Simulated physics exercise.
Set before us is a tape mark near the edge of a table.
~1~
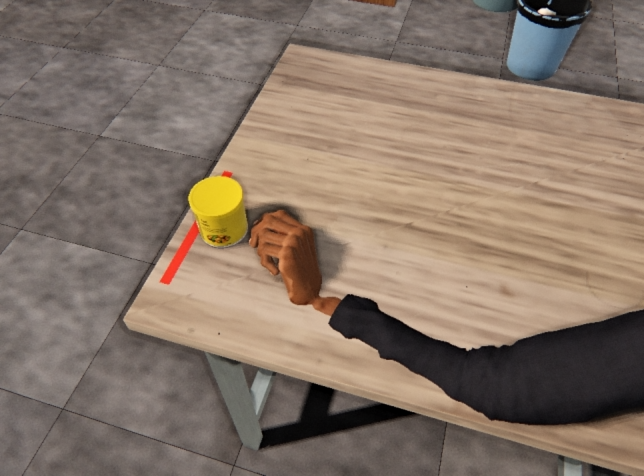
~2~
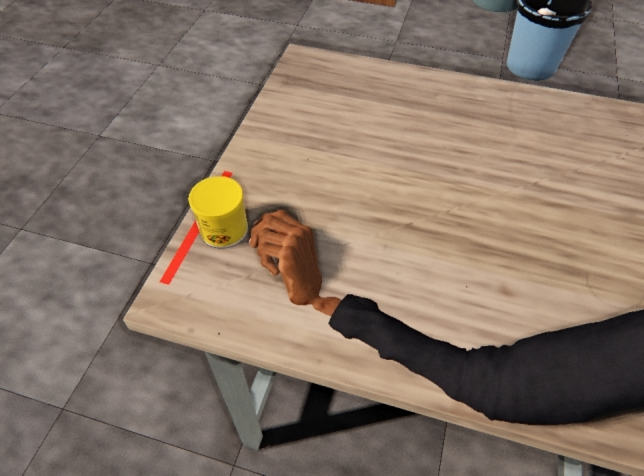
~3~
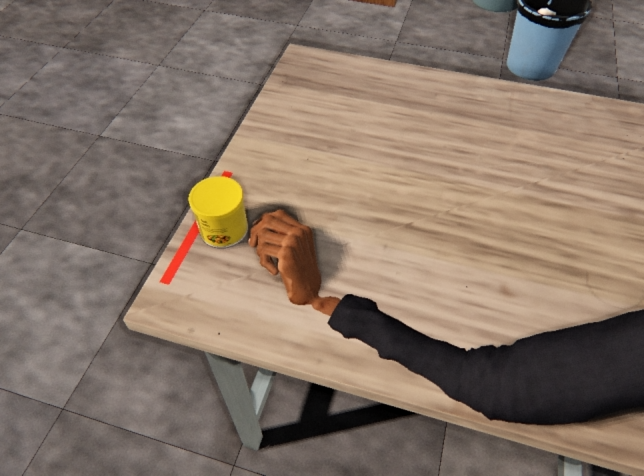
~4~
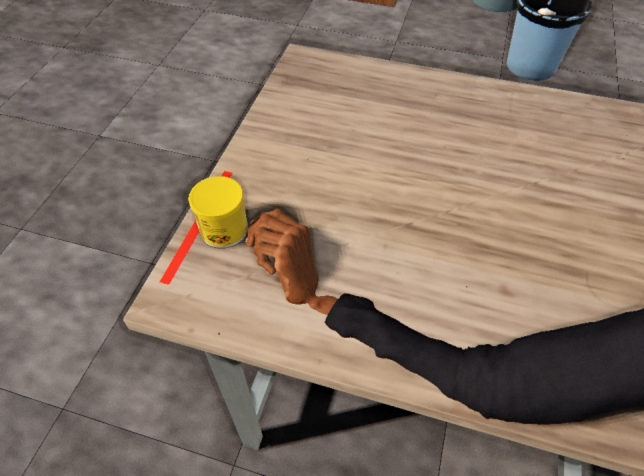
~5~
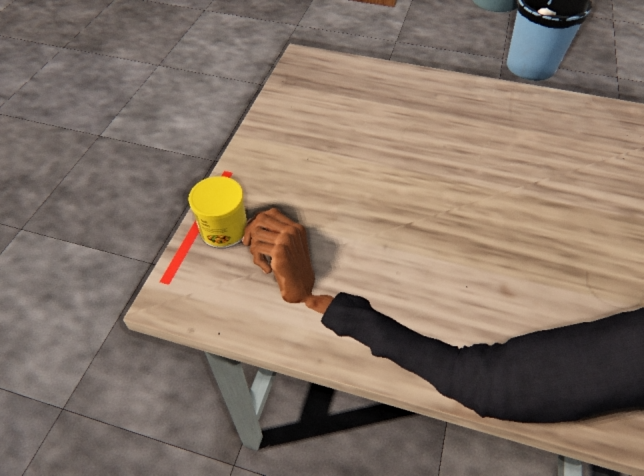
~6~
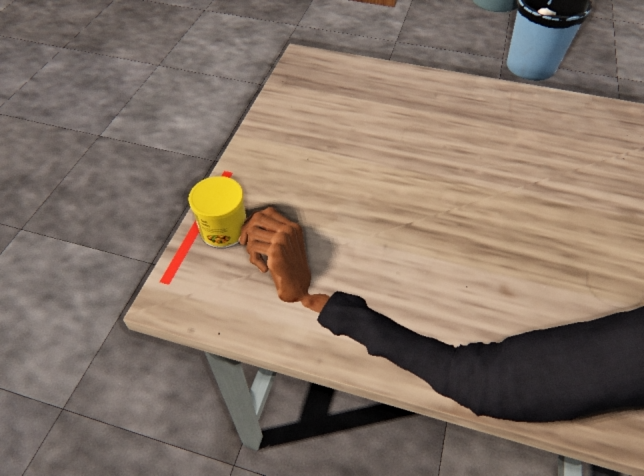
On a wooden table with a red tape mark near its left edge, a yellow pot stands on the tape, with a dark-sleeved arm reaching in from the right. The hand rests just right of the pot, then drifts slightly left until it is close against it, while the pot stays still.
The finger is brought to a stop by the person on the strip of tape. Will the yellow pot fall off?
Yes - it ends up off the table.
Then, 1.46 s after the last picture, yellow pot tipped 44° from how it was near (152, 211).
By the end, the yellow pot goes over the edge.
